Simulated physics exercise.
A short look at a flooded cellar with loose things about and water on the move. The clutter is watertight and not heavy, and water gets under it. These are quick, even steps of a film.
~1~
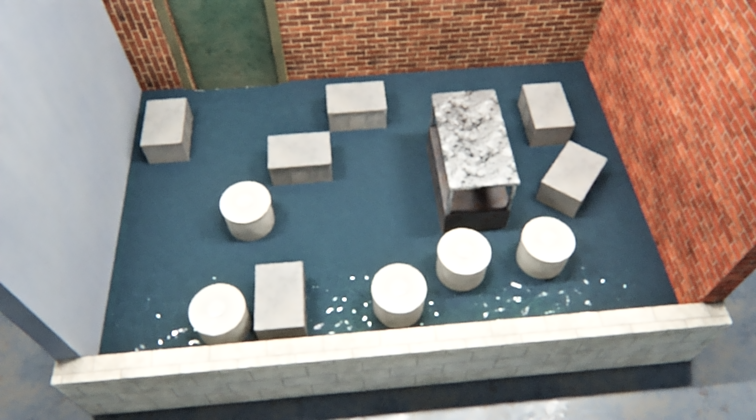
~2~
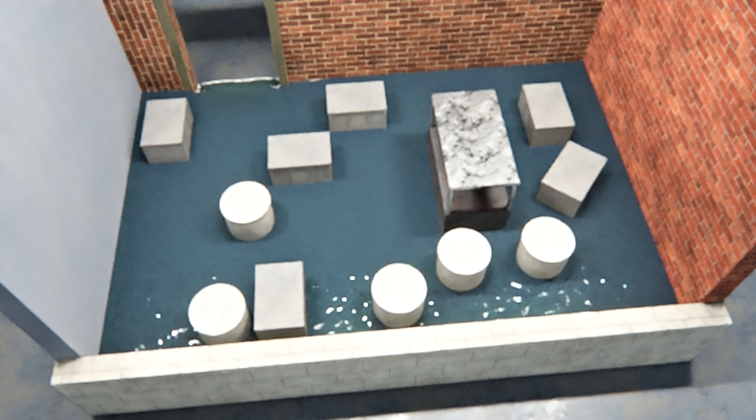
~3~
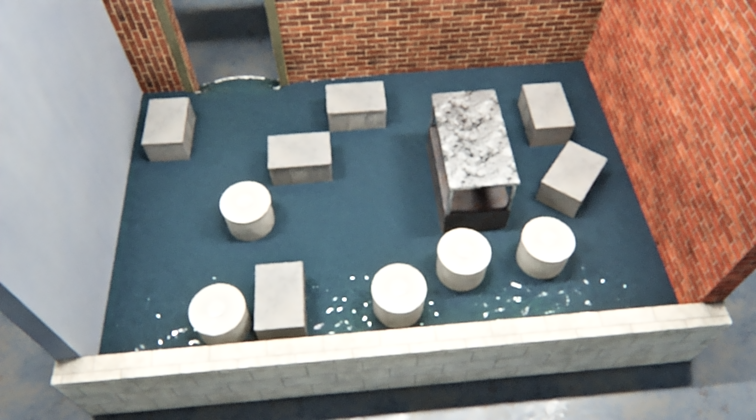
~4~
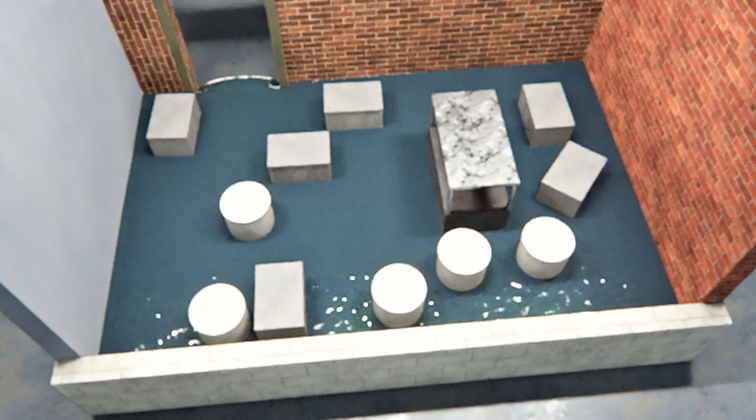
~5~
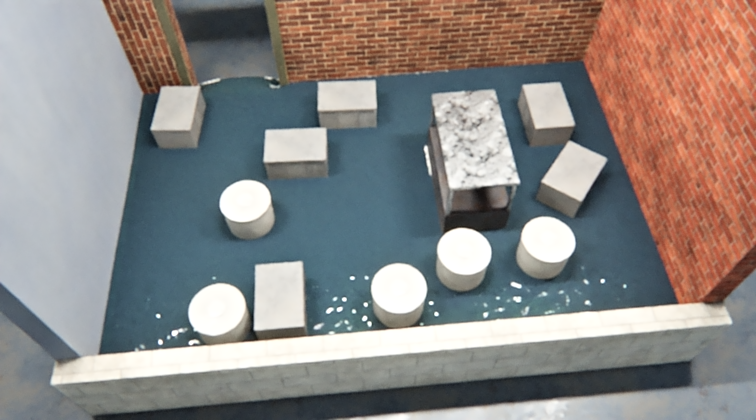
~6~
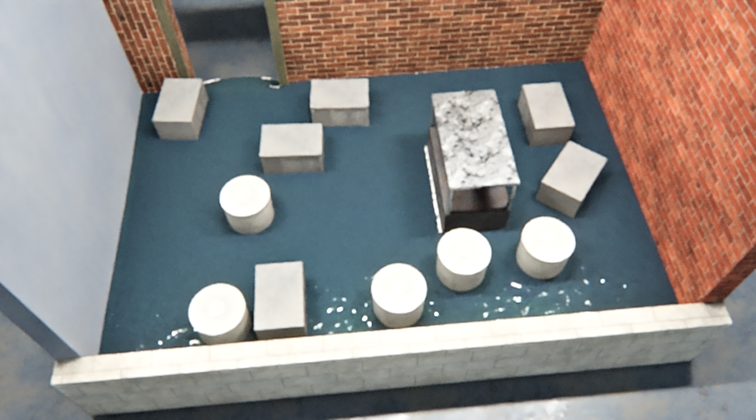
The clip shows a brick-walled cellar with dark water, grey crates and white drums. The green door panel disappears from the back doorway, pale froth appears there, then the far-left crate drifts slightly right and two nearby crates edge left.
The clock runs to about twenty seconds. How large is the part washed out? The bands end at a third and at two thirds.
It is one to two thirds.
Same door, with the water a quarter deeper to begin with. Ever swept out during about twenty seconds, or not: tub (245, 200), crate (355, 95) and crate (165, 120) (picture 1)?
In that order: Yes, out, carried outside.
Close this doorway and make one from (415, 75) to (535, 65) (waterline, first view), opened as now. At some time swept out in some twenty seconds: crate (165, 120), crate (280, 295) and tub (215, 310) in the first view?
In turn: No, kept in, kept in.
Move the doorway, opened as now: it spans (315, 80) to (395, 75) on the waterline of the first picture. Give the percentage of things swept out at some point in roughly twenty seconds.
I make it 40 per cent.
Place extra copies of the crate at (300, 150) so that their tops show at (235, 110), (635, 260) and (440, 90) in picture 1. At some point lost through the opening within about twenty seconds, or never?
As listed: Yes, inside, yes.
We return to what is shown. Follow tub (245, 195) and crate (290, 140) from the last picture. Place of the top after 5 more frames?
Roughly at (230, 167) and (261, 111).
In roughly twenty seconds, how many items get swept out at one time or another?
That makes 4.
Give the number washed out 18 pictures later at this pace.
3 of them.
A moment on, 0 of 11 are out; 11 afloat.
Next, 3 of 11 are out; 8 afloat.
Later, 4 of 11 are out; 7 afloat.
In the end, 4 of 11 are out; 7 afloat.
